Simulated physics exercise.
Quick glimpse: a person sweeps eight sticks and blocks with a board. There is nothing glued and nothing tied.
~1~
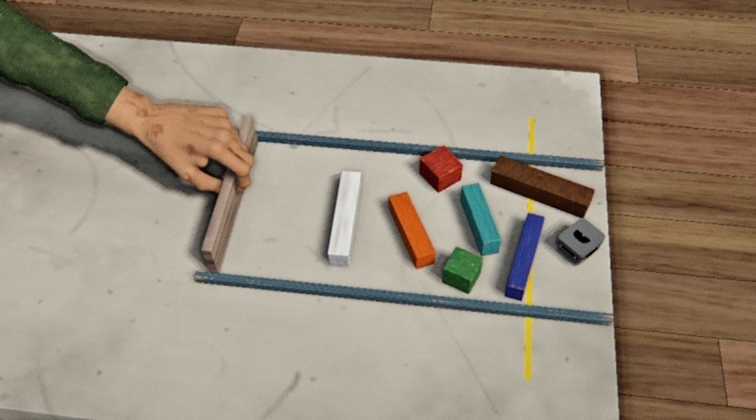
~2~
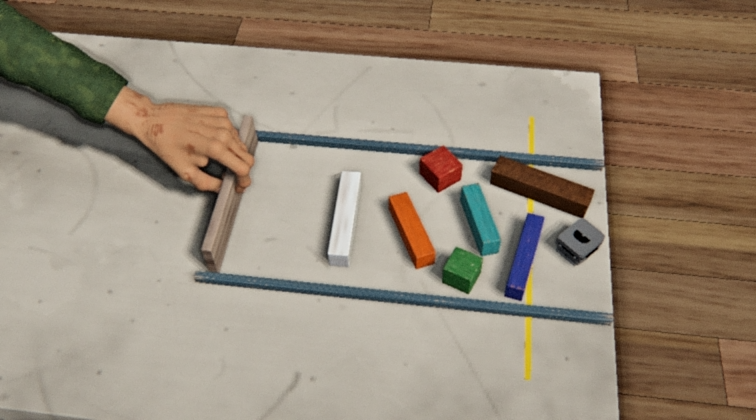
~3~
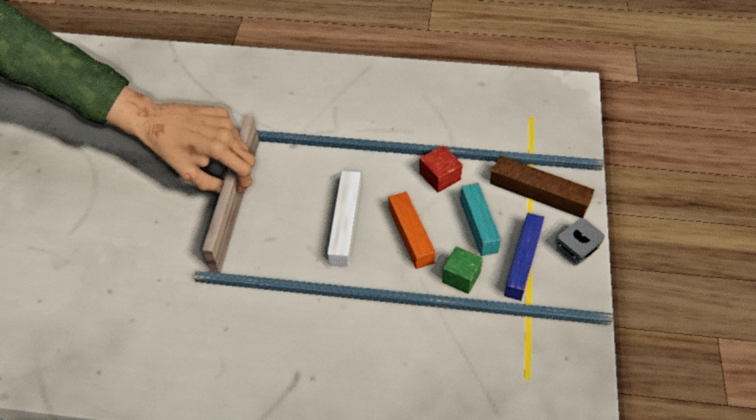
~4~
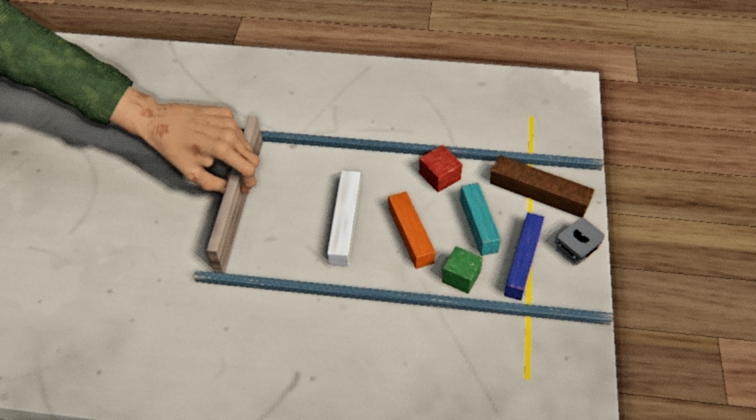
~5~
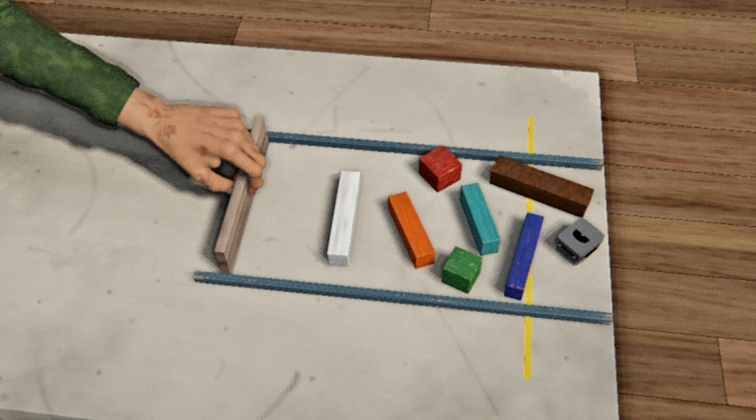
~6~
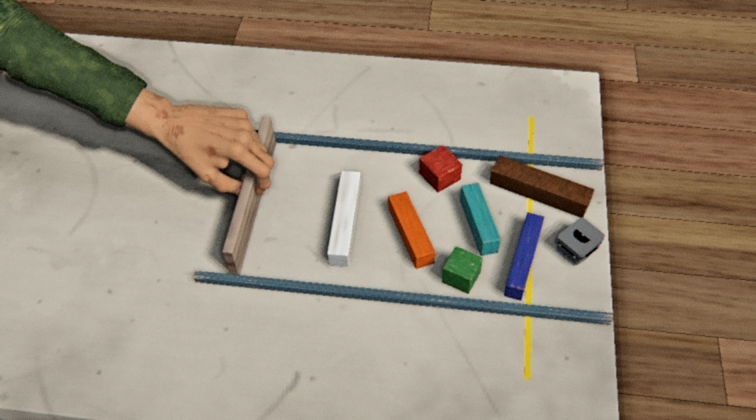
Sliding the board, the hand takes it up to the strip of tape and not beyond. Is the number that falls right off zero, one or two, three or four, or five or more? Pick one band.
It is one or two.
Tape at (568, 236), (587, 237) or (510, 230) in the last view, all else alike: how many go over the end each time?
Tallies in the order asked: 4, 6, 0.
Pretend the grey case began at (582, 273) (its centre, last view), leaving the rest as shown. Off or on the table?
Here the grey case departs.
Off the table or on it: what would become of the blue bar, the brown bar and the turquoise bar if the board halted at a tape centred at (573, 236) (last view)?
Observed: Blue bar toppled; brown bar toppled; turquoise bar toppled.
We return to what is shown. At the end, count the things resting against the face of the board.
Contact count: 2.
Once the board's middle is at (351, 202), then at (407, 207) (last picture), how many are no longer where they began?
That makes 1 at the first spot and 2 at the second.
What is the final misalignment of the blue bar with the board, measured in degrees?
Angle: Roughly 15 degrees.
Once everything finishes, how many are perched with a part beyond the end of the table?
You'd get 2.
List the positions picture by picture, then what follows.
Grey case (580, 243); brown bar (541, 187); blue bar (525, 256); board (232, 192); tape (530, 233), in the first picture.
Brown bar (541, 187); turquoise bar (480, 219), in the second picture.
Blue bar (525, 255); red block (441, 169), in the third picture.
Grey case (579, 243); green block (462, 270), in the fourth picture.
Brown bar (540, 186); orange bar (411, 230), in the fifth picture.
Grey case (579, 243); brown bar (541, 186); blue bar (525, 255); board (251, 193); tape (530, 232), in the sixth picture.
A little later, none off yet; grey case at rest near (579, 243); brown bar at rest near (541, 186); blue bar at rest near (525, 255).
Next, none off yet; grey case shifted a little near (593, 245); brown bar shifted a little near (578, 193); blue bar shifted a little near (557, 261).
When it is over, the number that fall off is one or two; down, grey case.
